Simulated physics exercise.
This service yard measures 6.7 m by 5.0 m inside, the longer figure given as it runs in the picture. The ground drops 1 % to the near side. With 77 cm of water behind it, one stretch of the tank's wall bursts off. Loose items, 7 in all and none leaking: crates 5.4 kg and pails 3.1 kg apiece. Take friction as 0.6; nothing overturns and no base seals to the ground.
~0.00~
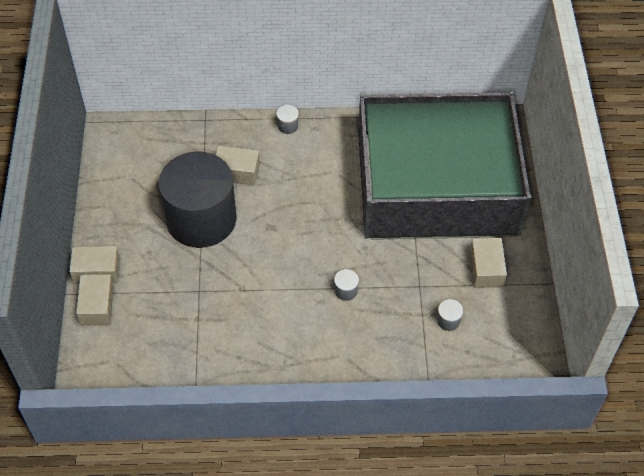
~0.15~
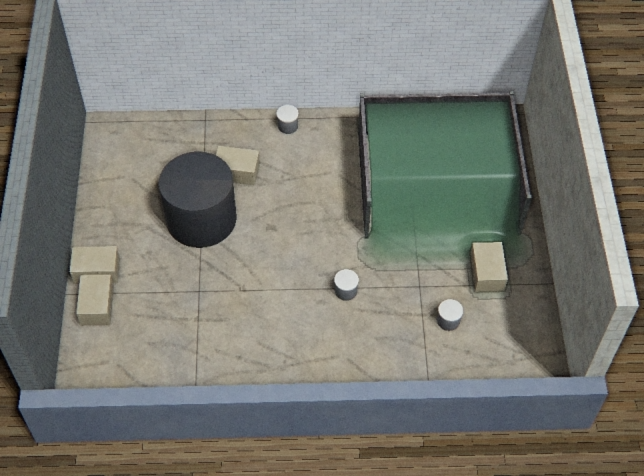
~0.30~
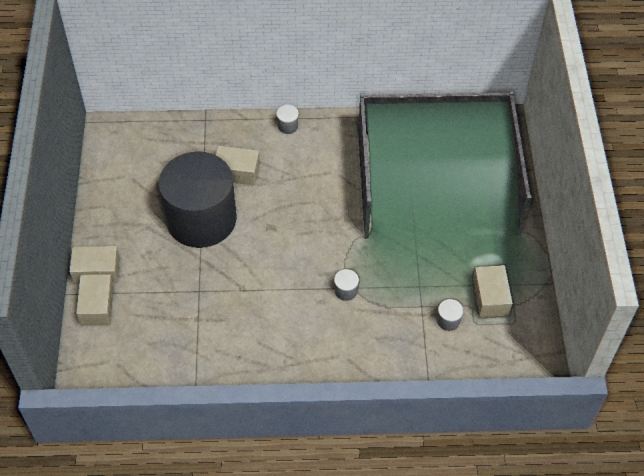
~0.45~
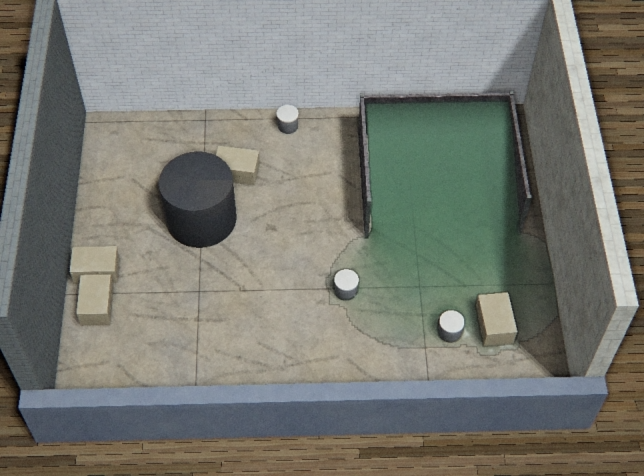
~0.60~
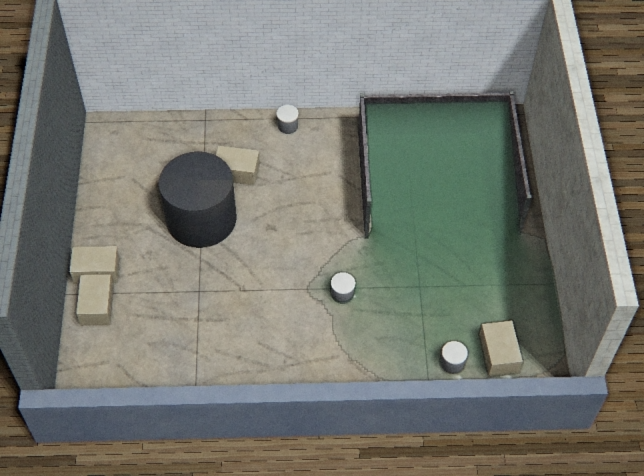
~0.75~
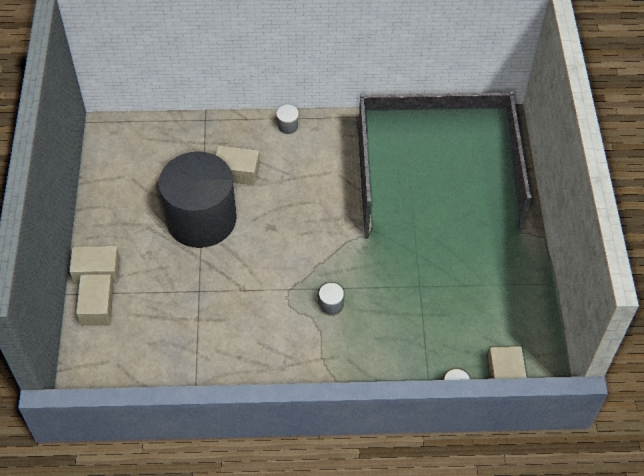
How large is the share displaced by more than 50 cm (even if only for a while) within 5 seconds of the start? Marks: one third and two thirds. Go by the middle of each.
Share: Two thirds or more.
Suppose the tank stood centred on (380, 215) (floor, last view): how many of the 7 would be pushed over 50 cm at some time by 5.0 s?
Then 6.
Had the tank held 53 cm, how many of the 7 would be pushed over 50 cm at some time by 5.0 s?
In that case 5 of them.
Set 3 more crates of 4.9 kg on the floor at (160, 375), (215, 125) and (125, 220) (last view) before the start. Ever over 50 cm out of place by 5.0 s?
In that order: Over, under, past it.
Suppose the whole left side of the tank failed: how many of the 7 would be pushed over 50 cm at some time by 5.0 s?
In that case 4 of them.
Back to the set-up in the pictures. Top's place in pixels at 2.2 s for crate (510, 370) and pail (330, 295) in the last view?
Around (516, 335) and (128, 367).
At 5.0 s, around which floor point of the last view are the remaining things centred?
Around (208, 192).
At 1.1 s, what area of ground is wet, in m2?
Some 13 m2.
After 1.1 s 3 of 7 are over 50 cm from their spots; 2 afloat.
After 2.2 s 3 of 7 are over 50 cm from their spots; 3 afloat.
After 3.5 s 5 of 7 are over 50 cm from their spots; 4 afloat.
After 5.0 s 5 of 7 are over 50 cm from their spots, and 5 have been at some point; 5 afloat.
